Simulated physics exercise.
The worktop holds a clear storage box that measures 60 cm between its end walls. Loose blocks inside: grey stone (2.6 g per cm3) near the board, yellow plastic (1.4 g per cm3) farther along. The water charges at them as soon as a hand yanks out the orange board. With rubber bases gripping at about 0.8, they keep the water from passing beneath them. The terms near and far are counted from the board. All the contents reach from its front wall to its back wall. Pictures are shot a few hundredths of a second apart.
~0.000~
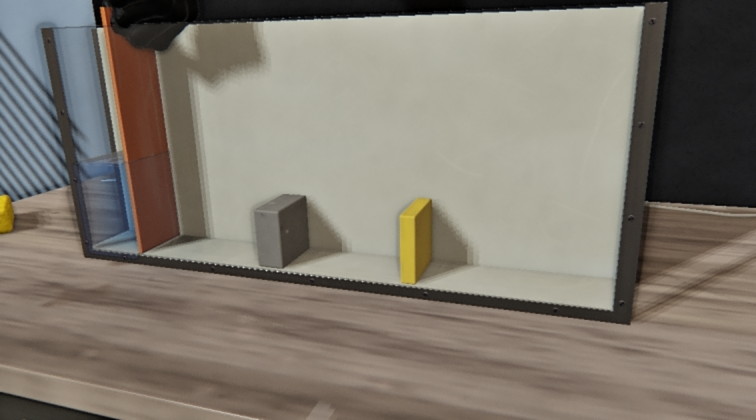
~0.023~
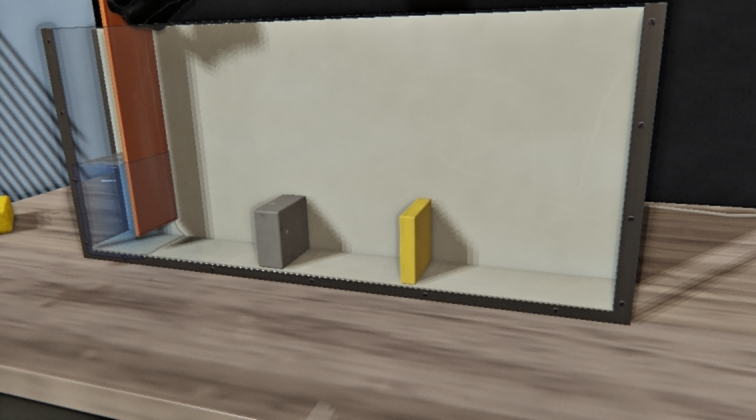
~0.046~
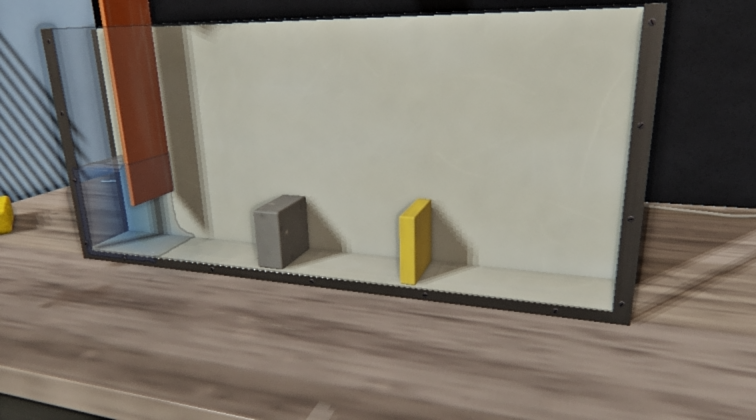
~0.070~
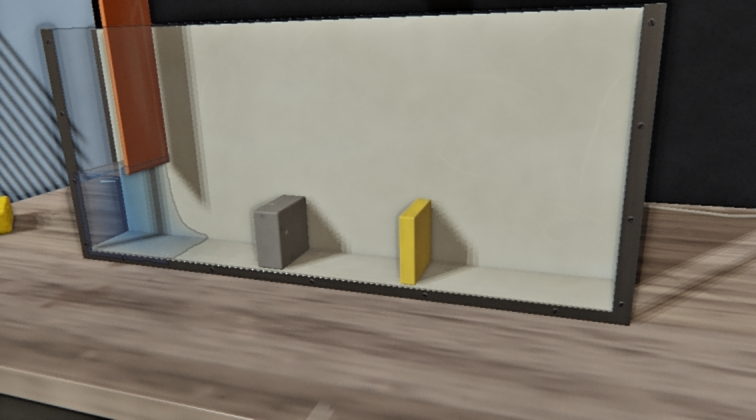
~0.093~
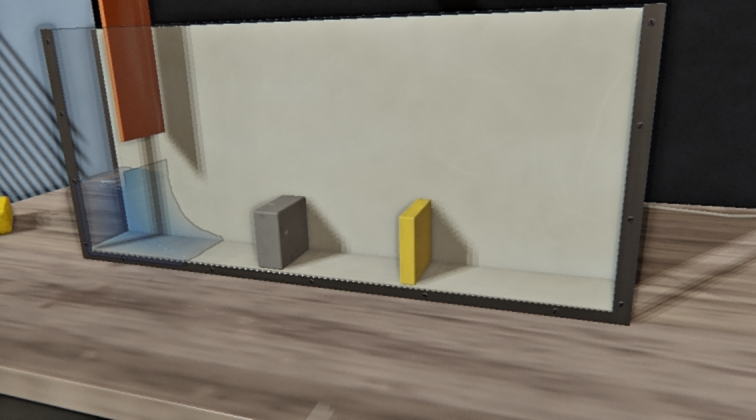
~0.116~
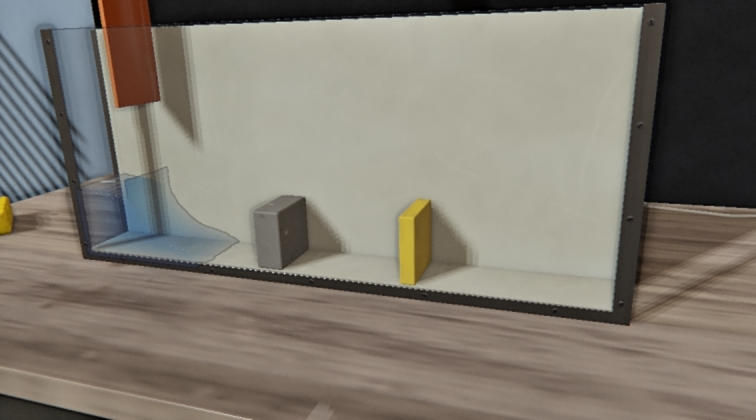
The clip shows an orange board being pulled upward at the left of a clear box, and blue water slumping and spreading right along the floor toward a grey block, with a yellow block farther right; both blocks stay still.
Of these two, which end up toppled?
Verdict - near one not toppled, far one not toppled.
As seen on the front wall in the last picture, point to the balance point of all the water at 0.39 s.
Around (198, 230).
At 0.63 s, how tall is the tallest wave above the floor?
About 4.5 cm.
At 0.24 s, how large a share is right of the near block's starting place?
About 0 in a hundred, I'd say.
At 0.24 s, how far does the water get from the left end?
Roughly 24 cm out.
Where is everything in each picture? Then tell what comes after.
The first picture shows level at the left end (84, 164); front at (138, 252); board bottom (140, 253); the near block's top is at (265, 214); the far block's top is at (407, 220).
The second picture shows level at the left end (84, 165); front at (145, 253); board bottom (137, 235).
The third picture shows level at the left end (84, 168); front at (156, 255); board bottom (132, 205).
The fourth picture shows level at the left end (85, 174); front at (170, 256); board bottom (127, 173).
The fifth picture shows level at the left end (86, 182); front at (186, 258); board bottom (121, 141).
The sixth picture shows level at the left end (87, 190); front at (204, 261); board bottom (116, 107); the near block's top is at (264, 215); the far block's top is at (406, 221).
By 0.24 s the front has run 23 cm from the left wall, the near block is upright and the far block is upright.
By 0.39 s the near block is upright and the far block is upright.
By 0.63 s the near block is upright and the far block is upright.
At rest the near block is upright and the far block is upright; 0 per cent of the water is past where the far block first stood.
